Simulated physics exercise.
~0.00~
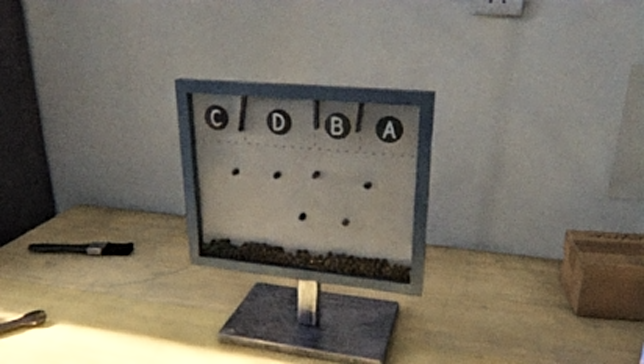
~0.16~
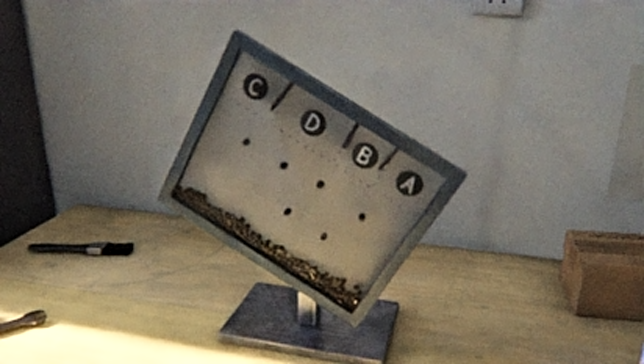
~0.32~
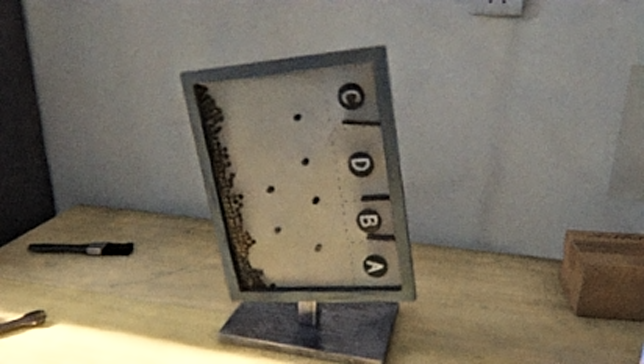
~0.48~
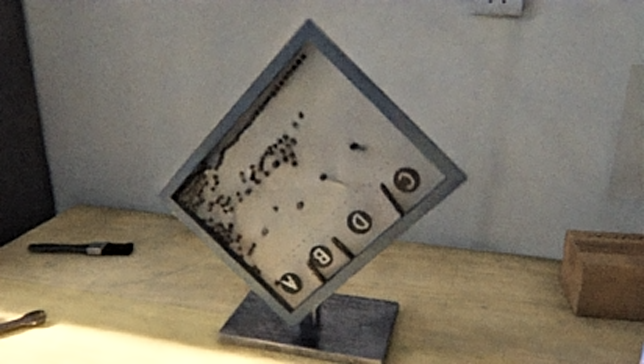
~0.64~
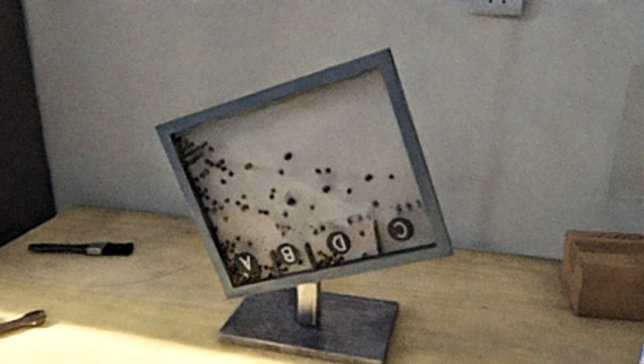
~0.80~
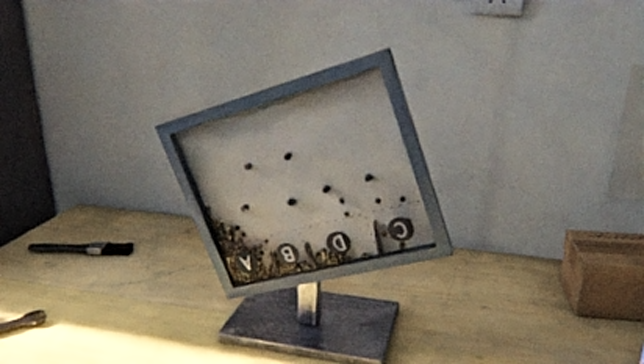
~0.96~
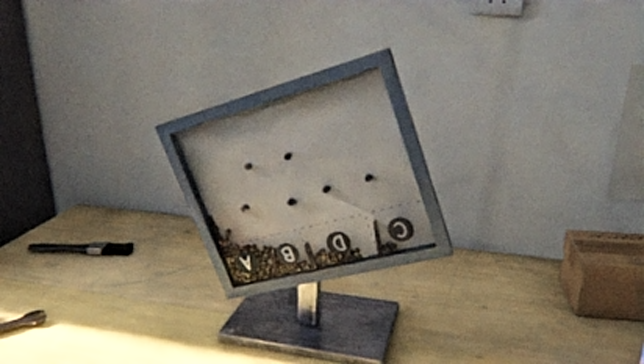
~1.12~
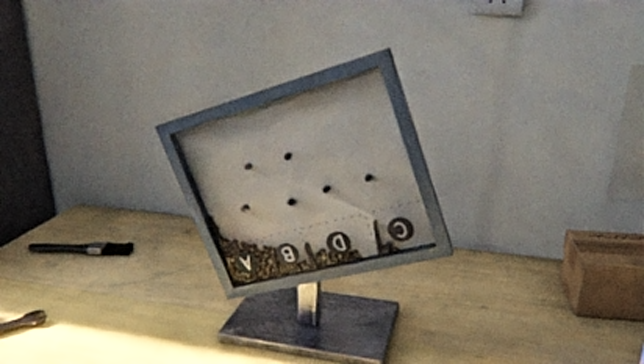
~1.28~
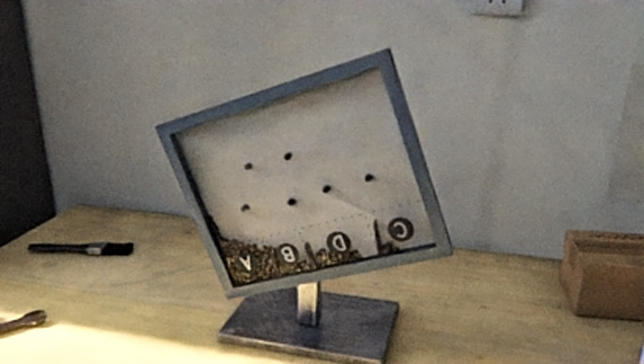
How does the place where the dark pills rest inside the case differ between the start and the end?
At the start they lie in a layer along the edge opposite the lettered pockets. At the end they rest at the lettered side, which is now at the bottom, piled deepest around pocket A at the lower left.
